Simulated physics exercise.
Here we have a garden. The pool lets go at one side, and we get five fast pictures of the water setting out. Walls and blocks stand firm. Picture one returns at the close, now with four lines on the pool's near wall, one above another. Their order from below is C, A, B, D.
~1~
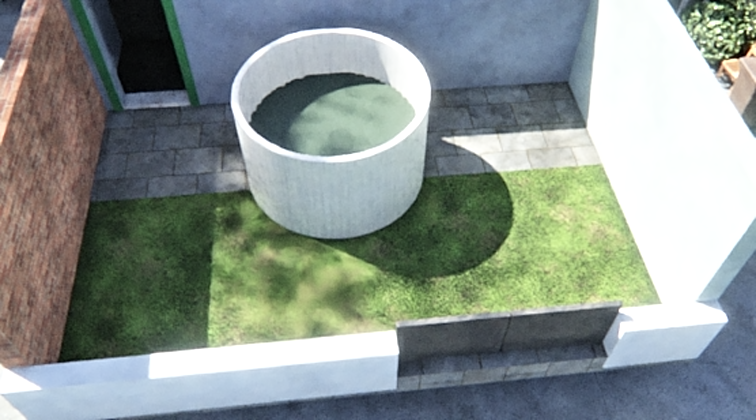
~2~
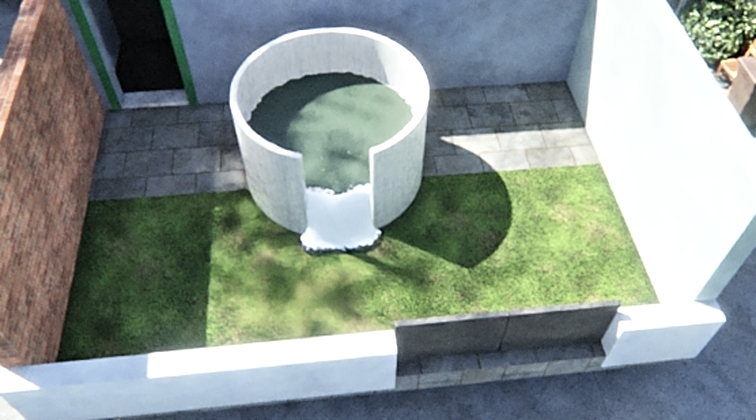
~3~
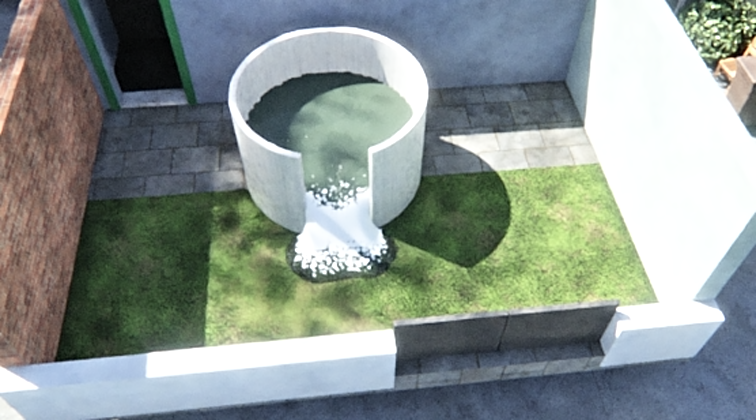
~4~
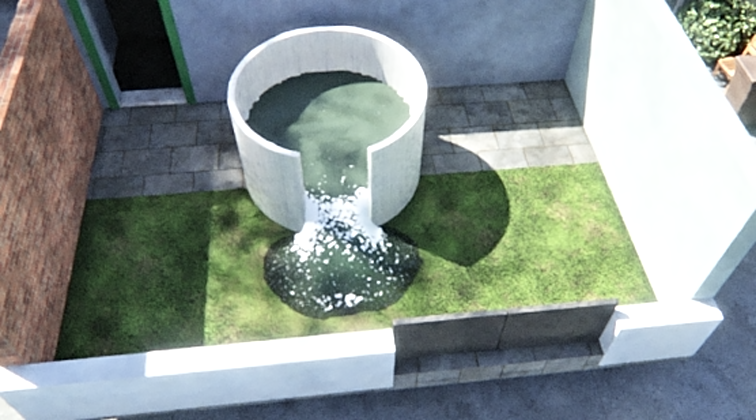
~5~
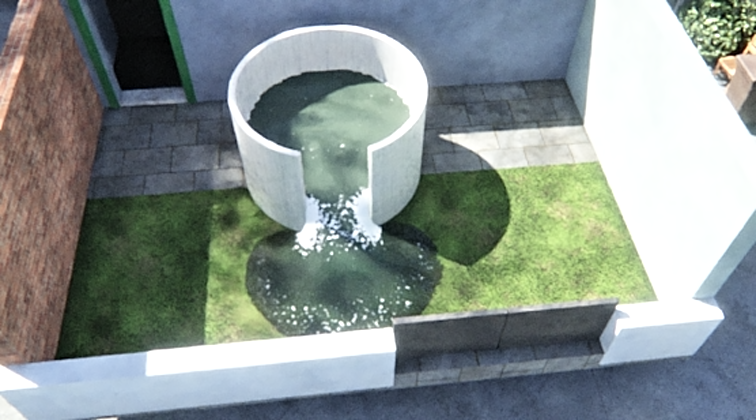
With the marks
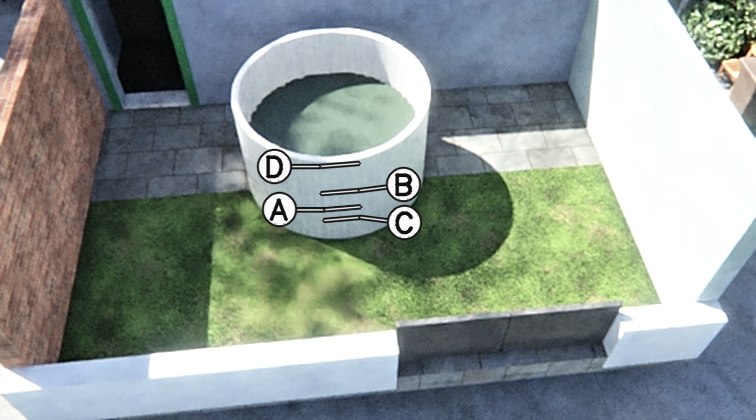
Round white pool opening at the front, dark water gushing out with white foam and spreading in a pool across the lawn.
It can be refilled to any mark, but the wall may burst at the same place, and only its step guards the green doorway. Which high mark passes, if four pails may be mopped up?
Line A.
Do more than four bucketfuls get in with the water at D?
Yes, that goes wrong.
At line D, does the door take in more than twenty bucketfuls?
Yes.
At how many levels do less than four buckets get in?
Two.
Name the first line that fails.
It is B.
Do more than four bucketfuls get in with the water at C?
No.
On the marked copy, A at (341, 208); B at (340, 192); C at (342, 218); D at (339, 164); from the bottom up C, A, B, D.
Choosing A, nothing gets over.
Choosing B, about 7 bucketfuls get in.
Choosing C, nothing gets over.
Choosing D, dozens of bucketfuls pour in.
